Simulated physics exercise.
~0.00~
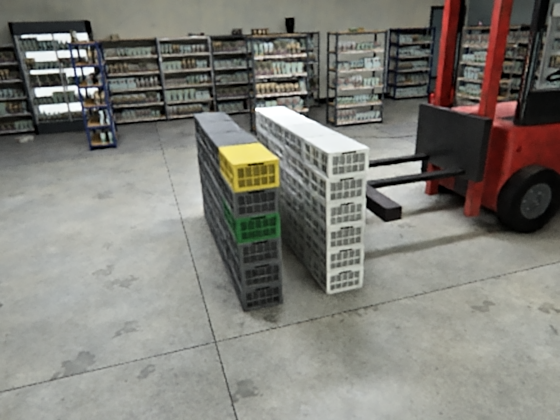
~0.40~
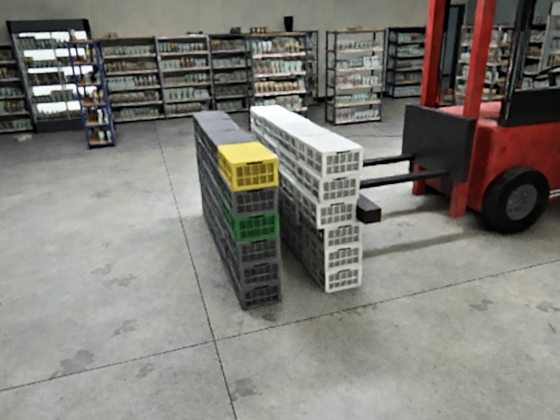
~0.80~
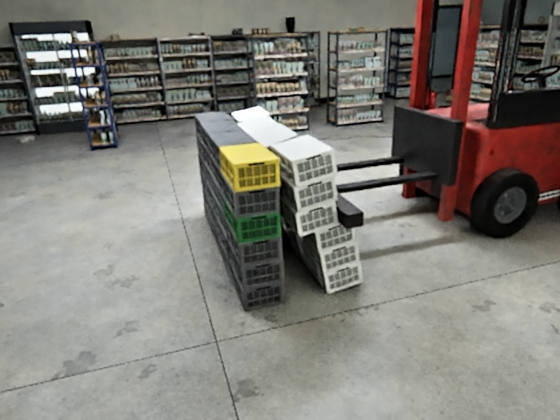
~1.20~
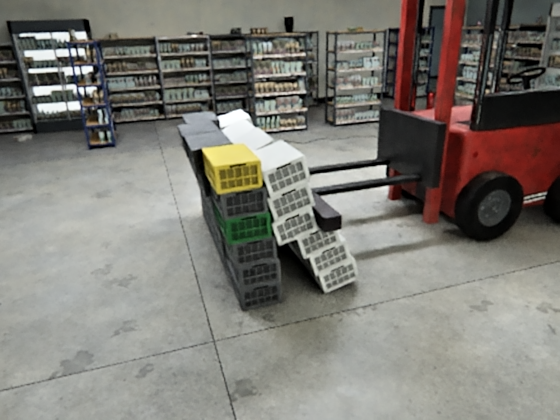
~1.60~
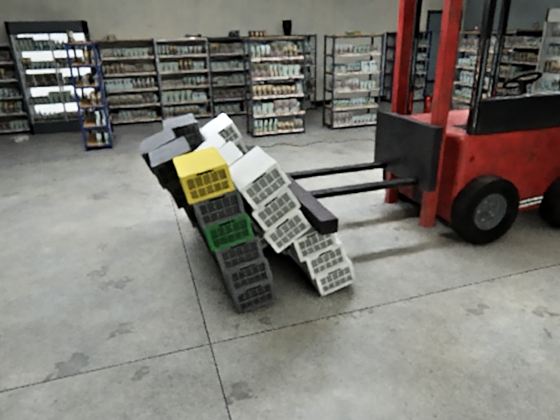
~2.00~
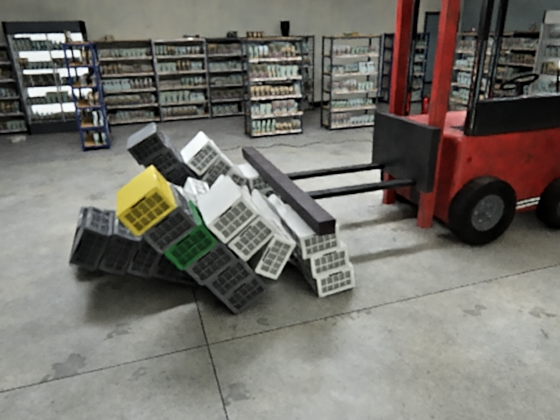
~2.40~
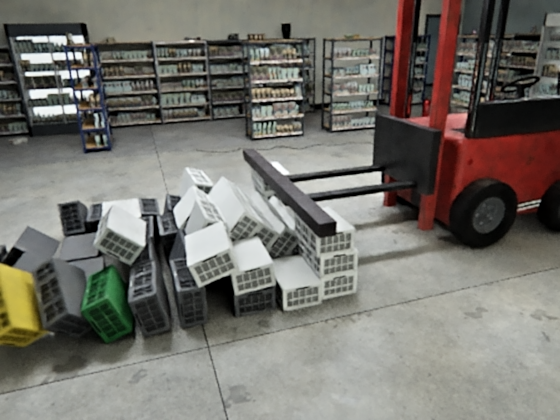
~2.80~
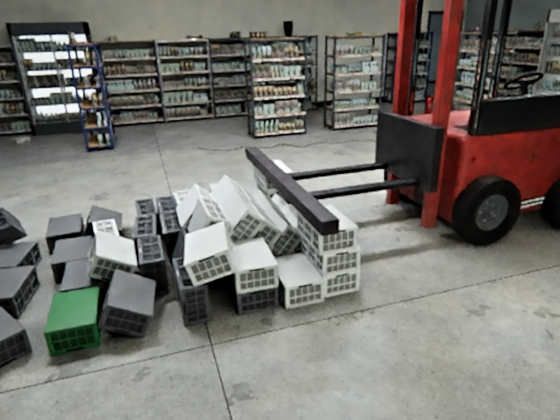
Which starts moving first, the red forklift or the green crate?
The red forklift starts moving first. The green crate only shifts later, once the white crates have been pushed over against the dark wall.
